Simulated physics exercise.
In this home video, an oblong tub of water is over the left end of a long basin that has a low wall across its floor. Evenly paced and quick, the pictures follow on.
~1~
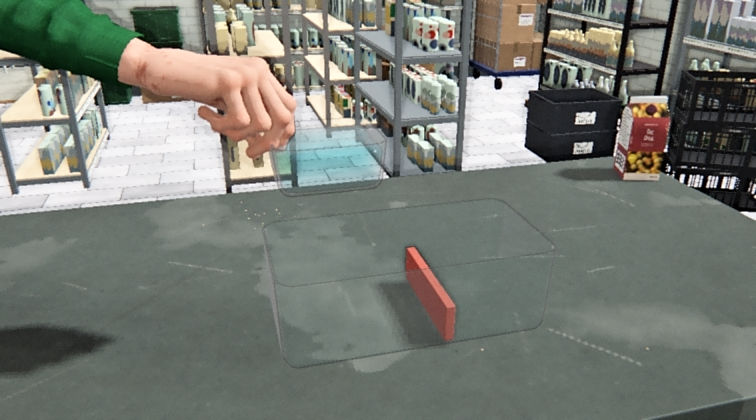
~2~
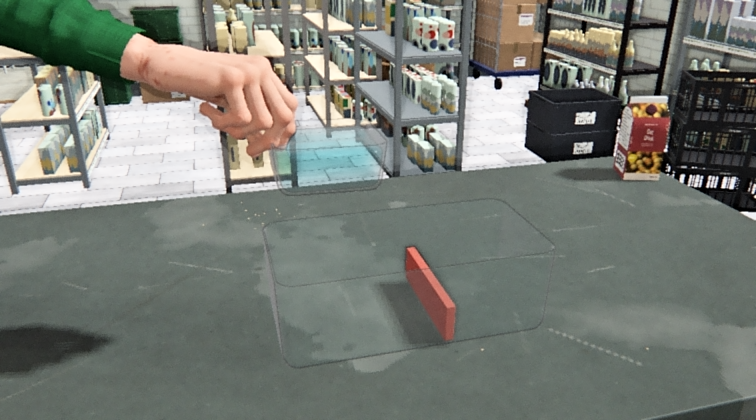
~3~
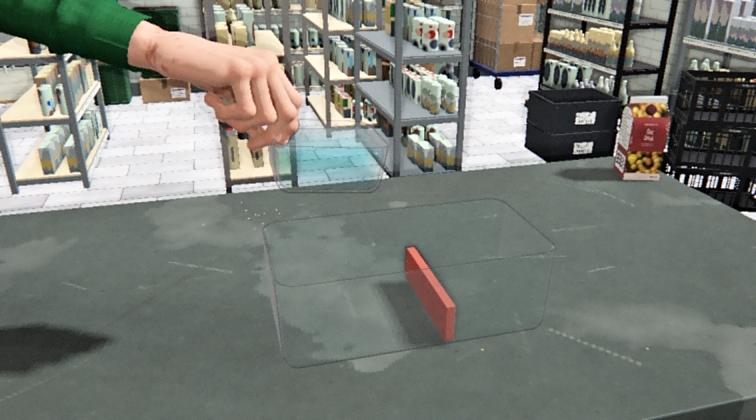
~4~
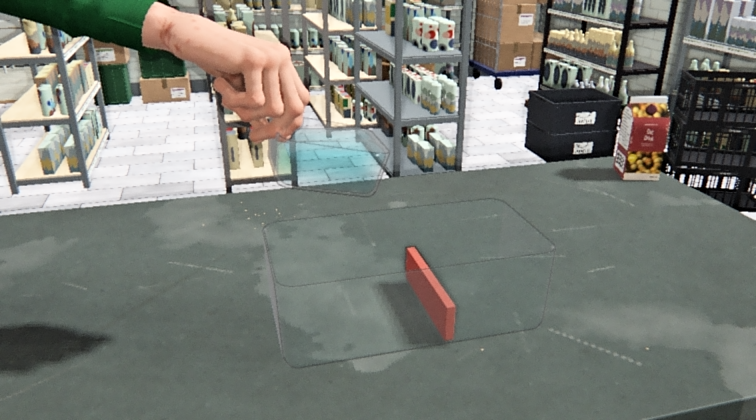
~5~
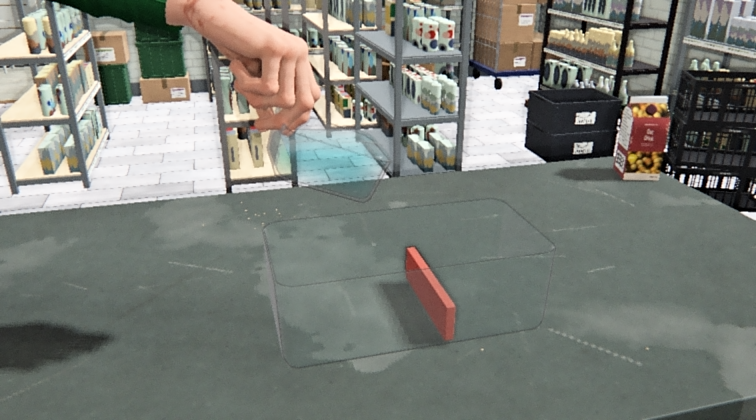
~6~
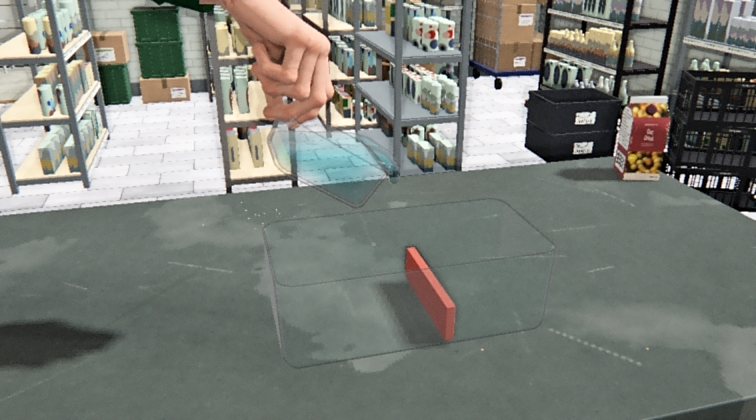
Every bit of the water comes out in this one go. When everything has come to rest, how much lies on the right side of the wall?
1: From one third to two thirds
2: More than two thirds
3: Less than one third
(3) Less than one third.
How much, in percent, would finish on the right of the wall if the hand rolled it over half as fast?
It comes to some 40 per cent.
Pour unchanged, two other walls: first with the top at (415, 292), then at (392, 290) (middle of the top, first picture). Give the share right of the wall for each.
60 % then 80 %.
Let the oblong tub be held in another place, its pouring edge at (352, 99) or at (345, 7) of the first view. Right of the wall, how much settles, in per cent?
It comes to 5 % the first time and 15 % the second.
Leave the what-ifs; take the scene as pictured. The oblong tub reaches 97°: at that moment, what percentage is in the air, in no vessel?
20 %.
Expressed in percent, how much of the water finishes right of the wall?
I'd say close to 25 per cent.
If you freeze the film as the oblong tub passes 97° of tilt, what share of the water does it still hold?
Roughly 10 percent remains at that point.
A moment on, the tilt is 97° and 9 per cent is still to pour, 48 is left of the wall and 21 right of it.
Next, the tilt is 115° and 0 per cent is still to pour, 73 is left of the wall and 22 right of it.
Then the tilt is 115° and 0 per cent is still to pour, 75 is left of the wall and 23 right of it.
Later the tilt is 115° and 0 per cent is still to pour, 75 is left of the wall and 23 right of it.
At rest 75 per cent lies left of the wall, 23 right of it and 2 outside.
